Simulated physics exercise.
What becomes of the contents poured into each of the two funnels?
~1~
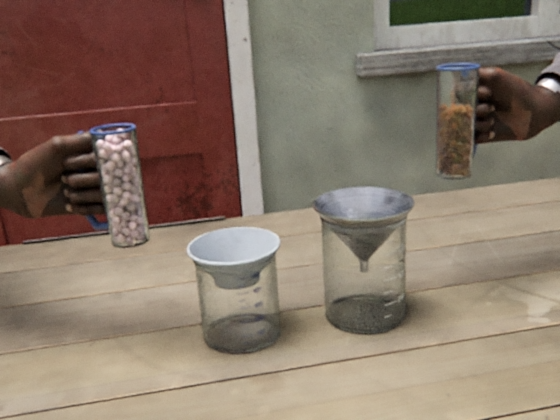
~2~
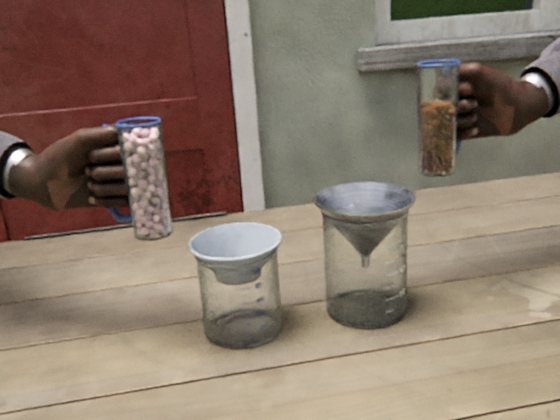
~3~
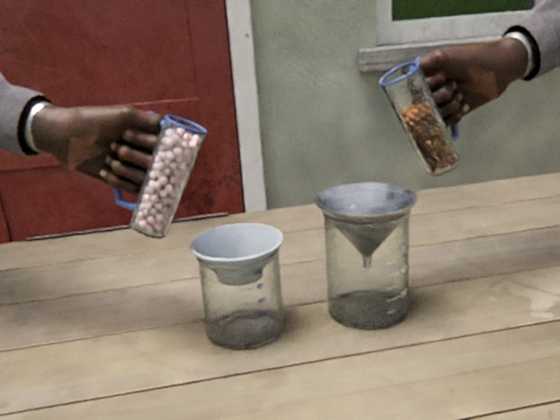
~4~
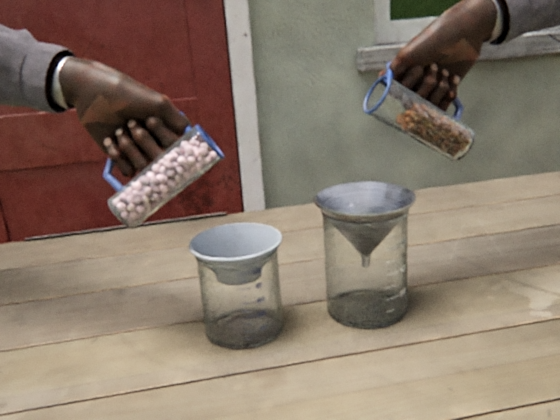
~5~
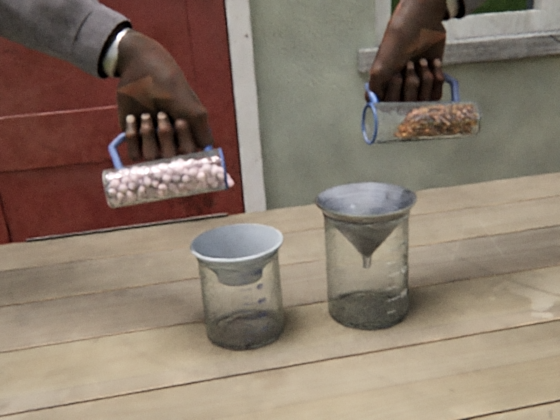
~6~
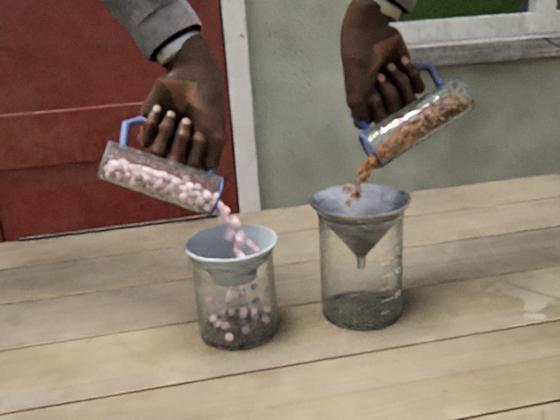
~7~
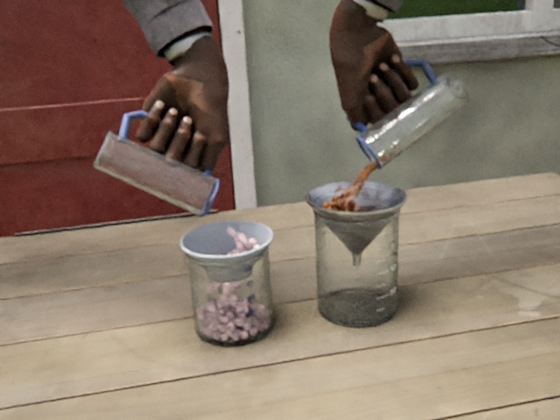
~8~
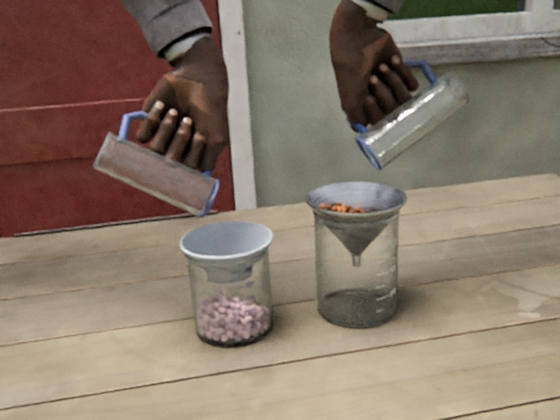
The pink pellets all pass through the left funnel into the jar below. The orange-brown bits stay stuck in the right funnel, with none reaching its jar.
